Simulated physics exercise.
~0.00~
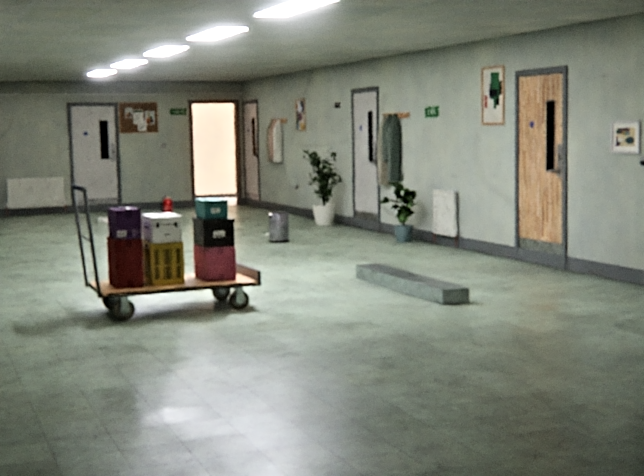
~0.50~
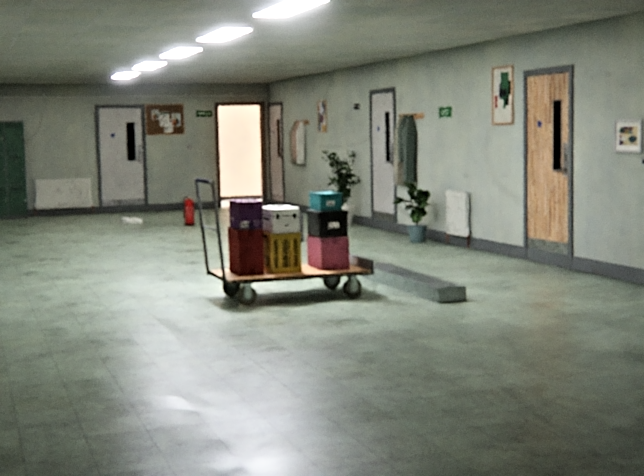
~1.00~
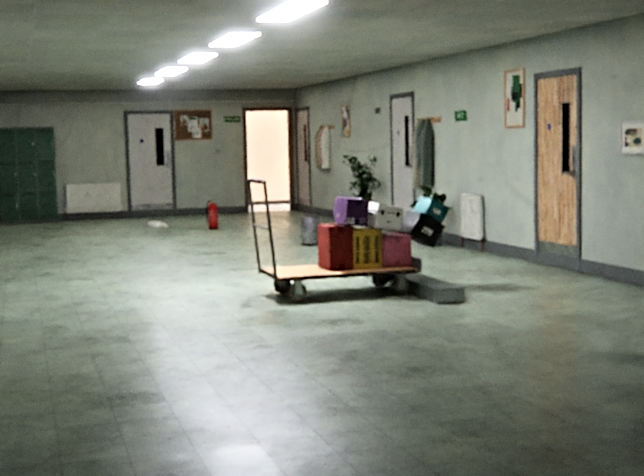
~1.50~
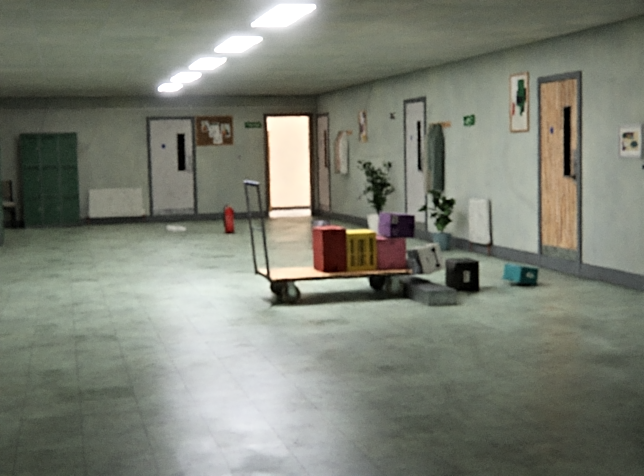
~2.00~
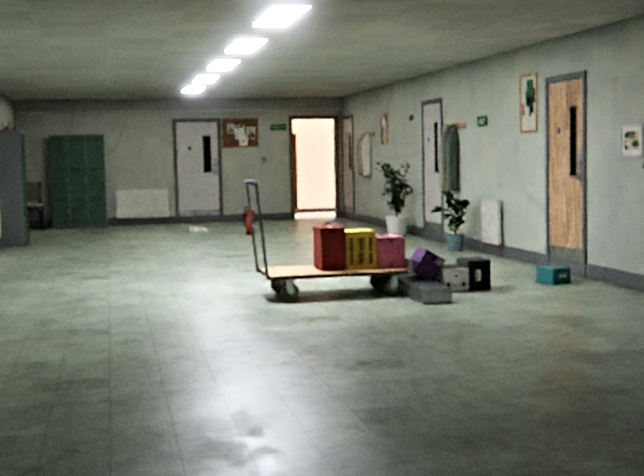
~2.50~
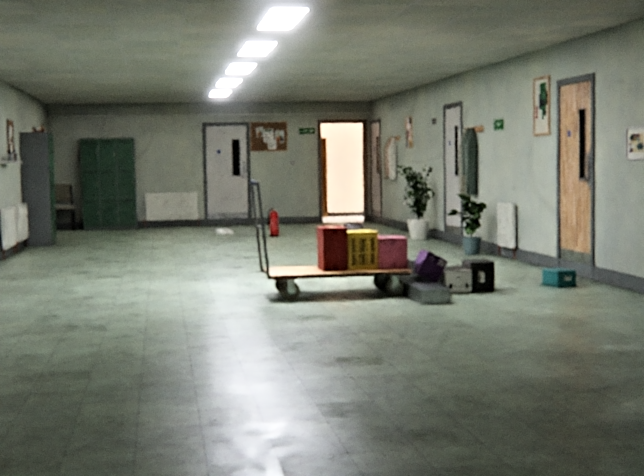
A flat trolley stacked with coloured boxes rolled right across a wide hall and stopped against a low grey kerb, and its purple, white, black and teal boxes tumbled off the front onto the floor, while the red, yellow and pink ones stayed aboard.
